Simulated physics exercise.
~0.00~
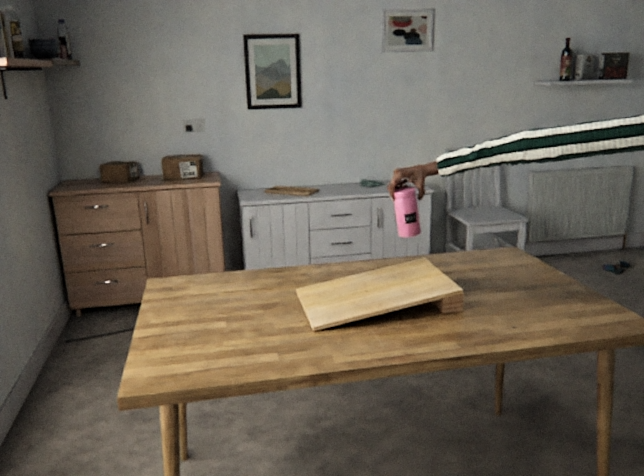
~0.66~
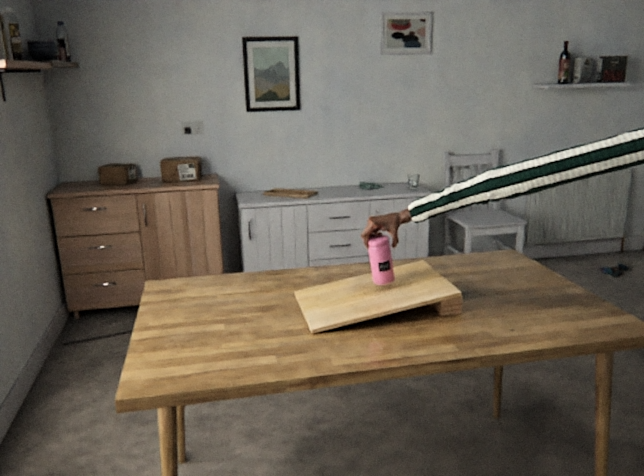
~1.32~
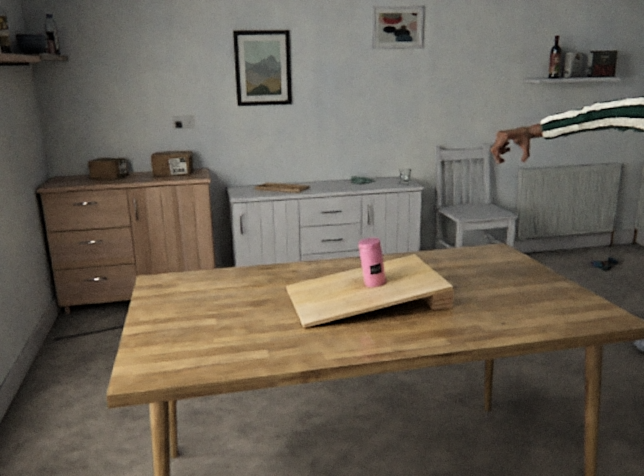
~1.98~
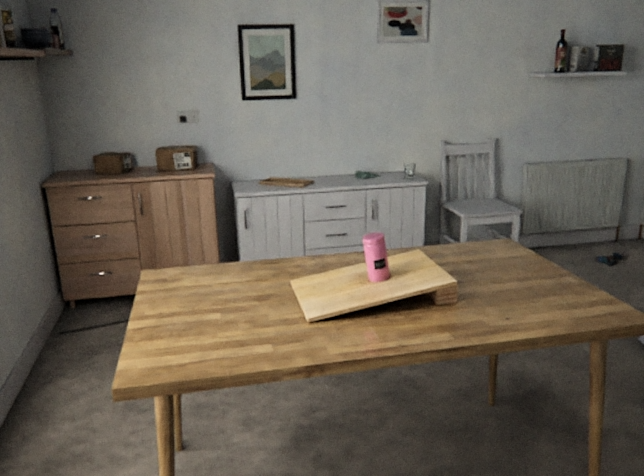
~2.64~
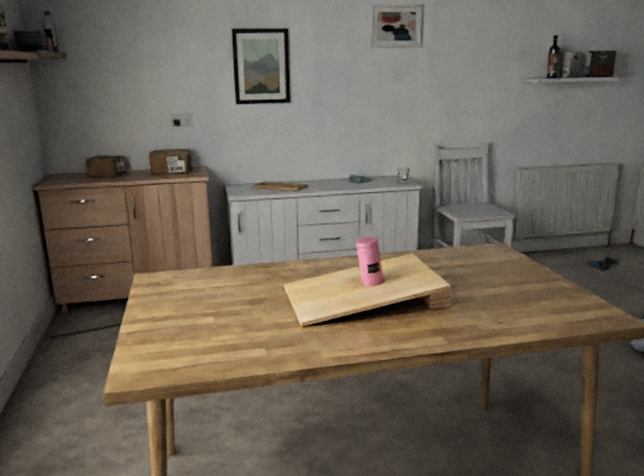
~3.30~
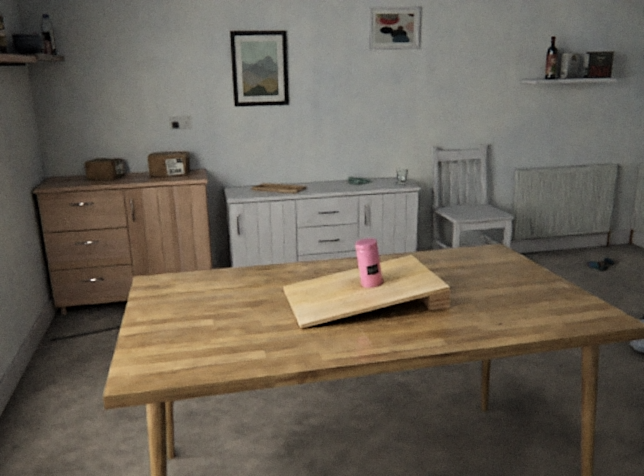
A pink jar was lowered by a hand in a striped sleeve onto a sloping wooden board propped on a block atop a table. The hand let go and drew away to the right, and the jar stayed put, leaning slightly on the slope.
